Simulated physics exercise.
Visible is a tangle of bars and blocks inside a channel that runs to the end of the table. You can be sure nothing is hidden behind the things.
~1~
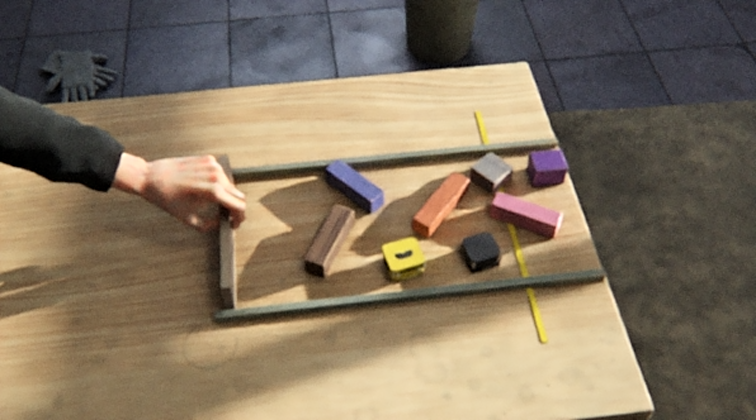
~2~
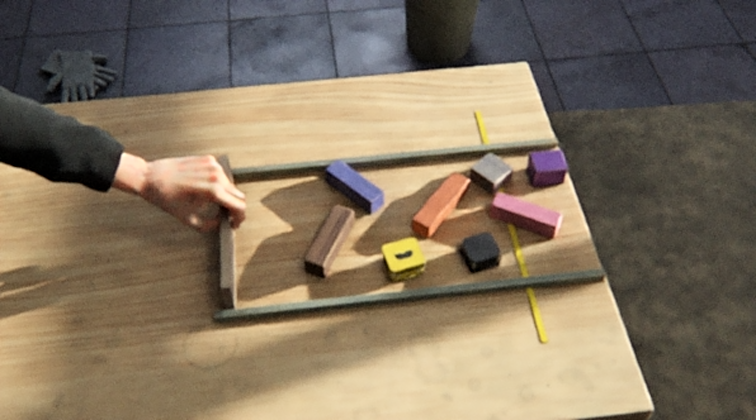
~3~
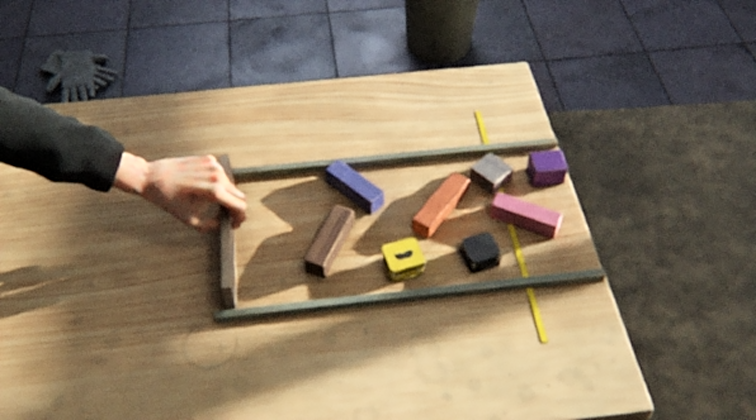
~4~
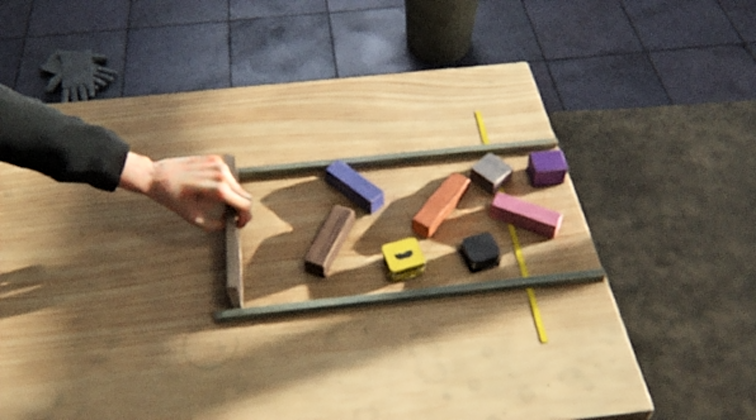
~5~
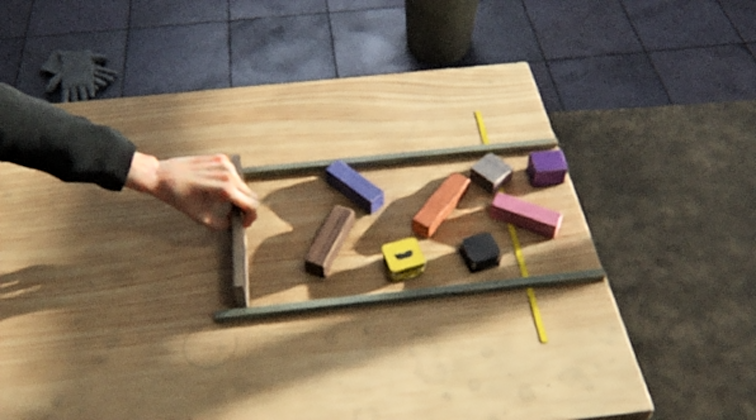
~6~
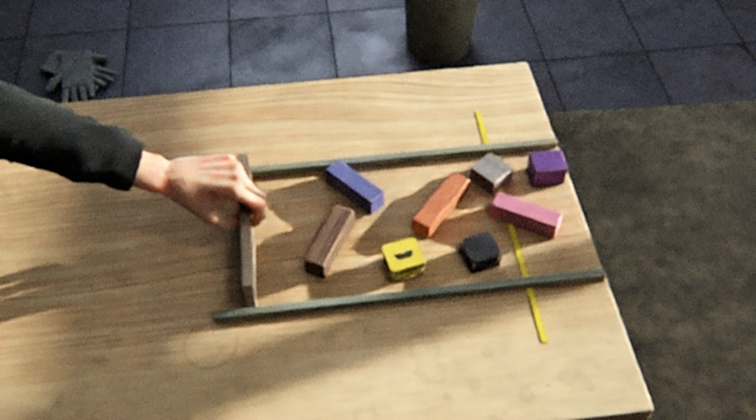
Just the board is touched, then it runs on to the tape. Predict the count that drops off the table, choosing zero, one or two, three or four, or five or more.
Dropped: One or two.
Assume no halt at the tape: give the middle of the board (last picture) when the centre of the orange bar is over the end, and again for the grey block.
Roughly (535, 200); roughly (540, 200).
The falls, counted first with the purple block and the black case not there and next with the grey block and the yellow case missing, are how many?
Well, the first time you'd get 1, and the next time 2.
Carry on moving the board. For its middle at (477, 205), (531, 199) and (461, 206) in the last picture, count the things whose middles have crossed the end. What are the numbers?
0, 3 and 0.
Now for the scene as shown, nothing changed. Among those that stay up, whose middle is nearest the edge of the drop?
The black case.
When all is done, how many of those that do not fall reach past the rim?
I'd say 1 of them.
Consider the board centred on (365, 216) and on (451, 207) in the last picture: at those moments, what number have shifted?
At first I count 3, and then 7.
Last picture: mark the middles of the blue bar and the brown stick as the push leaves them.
In the last picture the blue bar sits at (517, 170) while the brown stick sits at (522, 220).
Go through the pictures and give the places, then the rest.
Purple block (547, 168); pink bar (526, 215); grey block (491, 173); board (227, 230); tape (508, 214), in the first picture.
Pink bar (525, 215); board (227, 230), in the second picture.
Grey block (491, 174); black case (481, 253), in the third picture.
Purple block (547, 168); brown stick (330, 241), in the fourth picture.
Pink bar (525, 215); orange bar (441, 204), in the fifth picture.
Purple block (547, 168); pink bar (525, 215); grey block (491, 174); board (247, 228); tape (508, 214), in the sixth picture.
Soon after, none off yet; purple block at rest near (547, 168); pink bar at rest near (525, 215); grey block at rest near (491, 174).
In the end, the number that fall off is one or two; gone, pink bar and purple block.
